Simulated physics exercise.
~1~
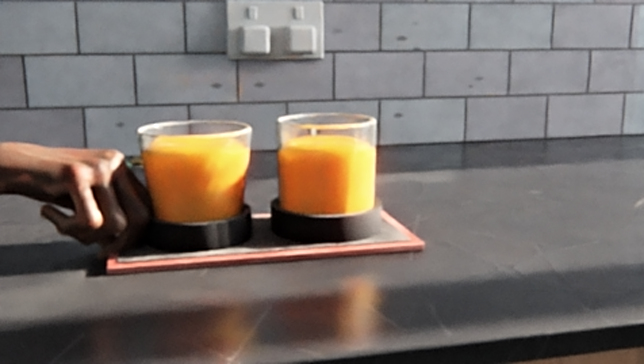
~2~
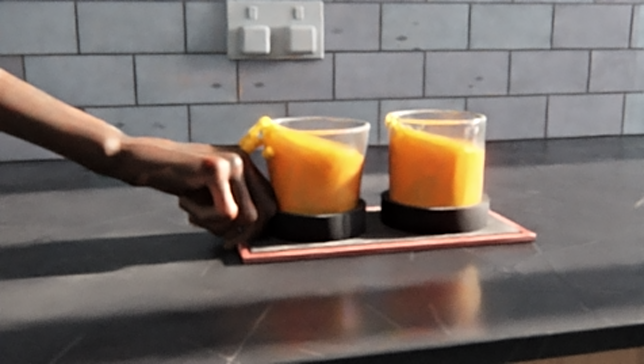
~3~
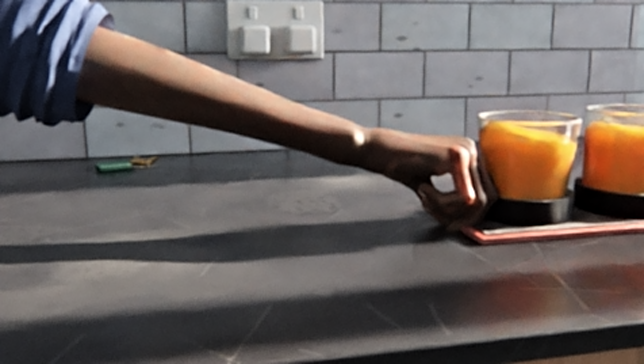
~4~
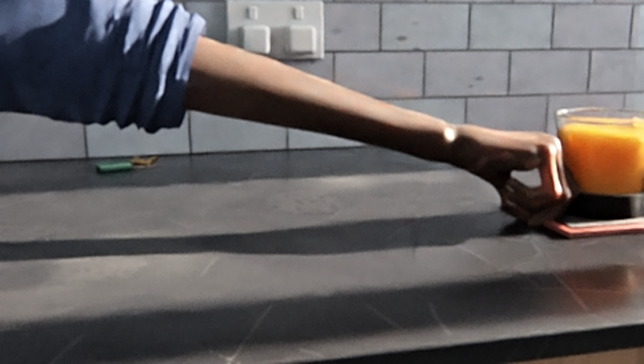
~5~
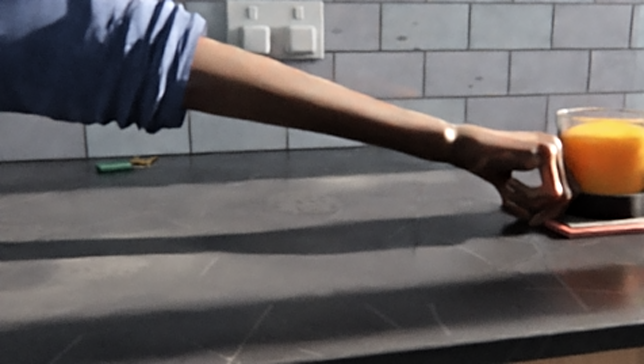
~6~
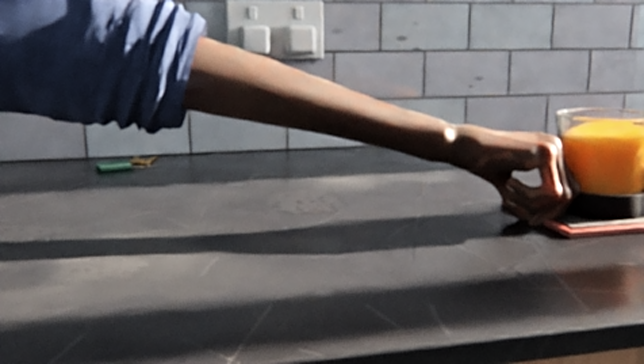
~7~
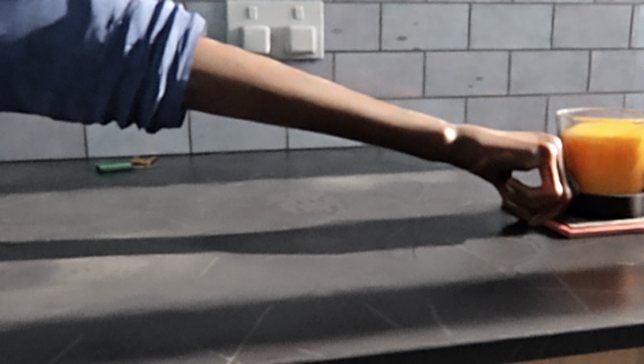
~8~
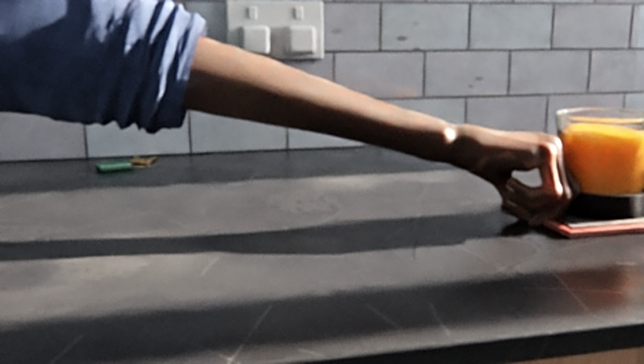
The footage shows a hand sliding a red-edged tray with two clear containers of orange juice rightward along a dark counter, the juice surging left and slopping over the left one's rim, before the tray stops, still held, with only the left container in view.
